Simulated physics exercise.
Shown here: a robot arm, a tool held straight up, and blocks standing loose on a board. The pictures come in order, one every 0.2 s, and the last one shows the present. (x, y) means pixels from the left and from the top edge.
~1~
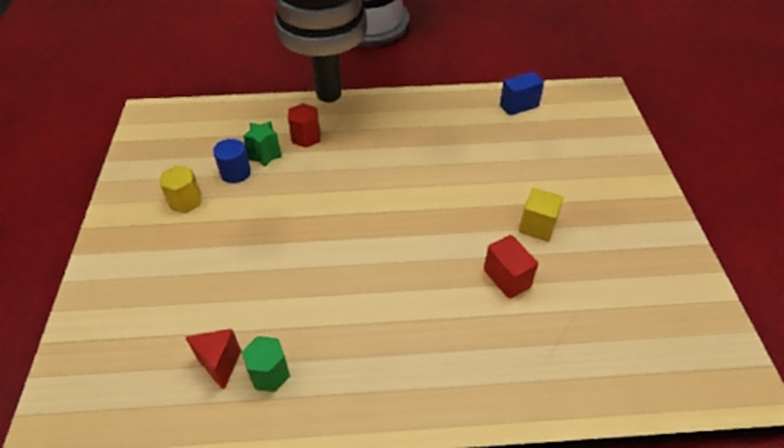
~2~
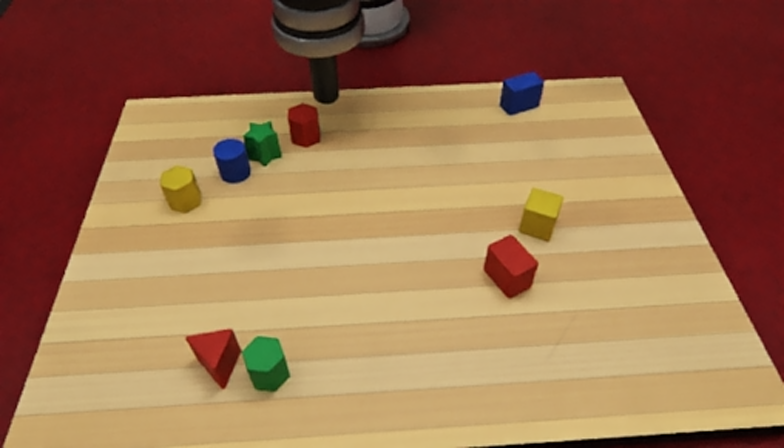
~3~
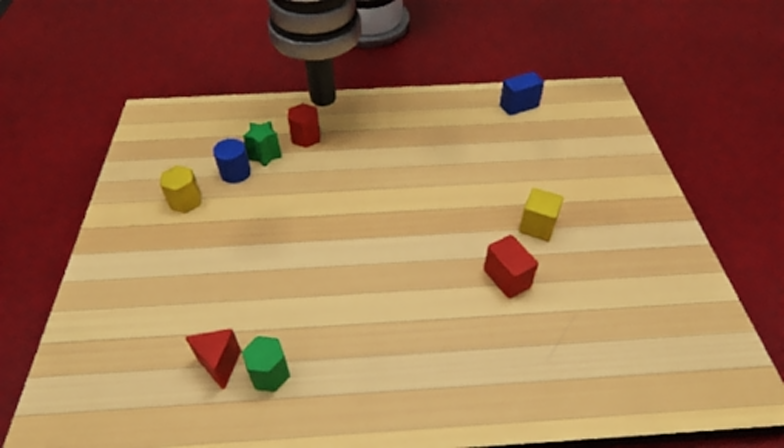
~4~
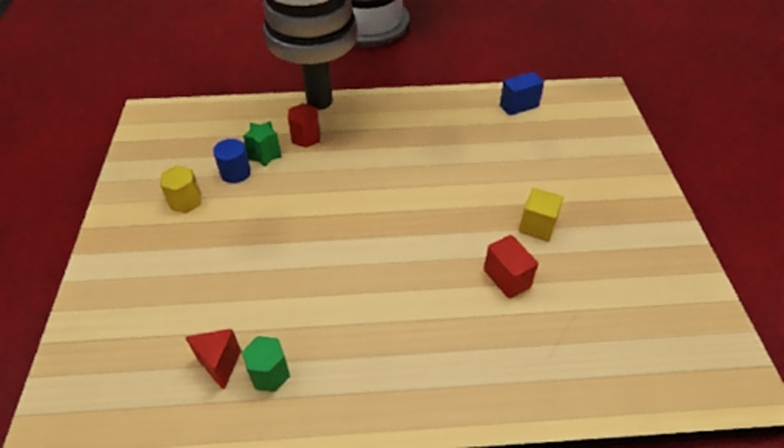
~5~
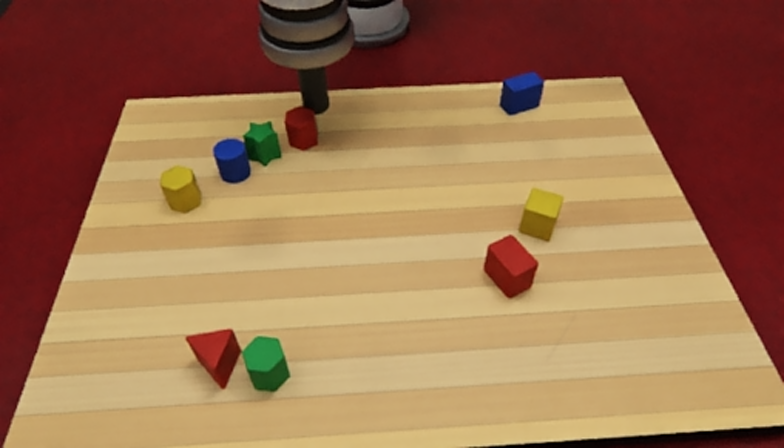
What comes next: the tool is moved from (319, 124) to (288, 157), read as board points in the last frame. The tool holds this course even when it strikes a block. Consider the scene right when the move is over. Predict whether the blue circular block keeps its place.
Moved.
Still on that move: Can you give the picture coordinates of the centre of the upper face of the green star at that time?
I predict (234, 147).
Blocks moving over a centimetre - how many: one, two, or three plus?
I reckon the push displaces three or more of the blocks by more than 1 cm.
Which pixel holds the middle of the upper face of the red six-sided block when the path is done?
In the picture, that point is around (263, 149).
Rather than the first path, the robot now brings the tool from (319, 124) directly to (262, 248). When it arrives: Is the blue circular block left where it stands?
No, that is not how it ends up.
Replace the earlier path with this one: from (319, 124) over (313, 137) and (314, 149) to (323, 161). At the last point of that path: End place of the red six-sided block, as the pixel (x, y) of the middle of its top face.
The middle of its top is at (289, 141).
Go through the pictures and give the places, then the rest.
The first picture shows tip of the tool (329, 96), middles of tops, blue circular block (229, 148), green star (260, 131), red six-sided block (302, 113).
The second picture shows tool (327, 97), nothing pushed.
The third picture shows tool (324, 100), nothing pushed.
The fourth picture shows tool (320, 103), nothing pushed.
The fifth picture shows tool (316, 108), blue circular block (229, 148), green star (260, 131), red six-sided block (300, 116).
The first path, step by step. Halfway along, tool (301, 124); green star (253, 136), turned 20° clockwise; red six-sided block (283, 133).
At the end, tool (285, 140); blue circular block (206, 156); green star (234, 147), turned 30° clockwise; red six-sided block (263, 149), turned 15° clockwise.
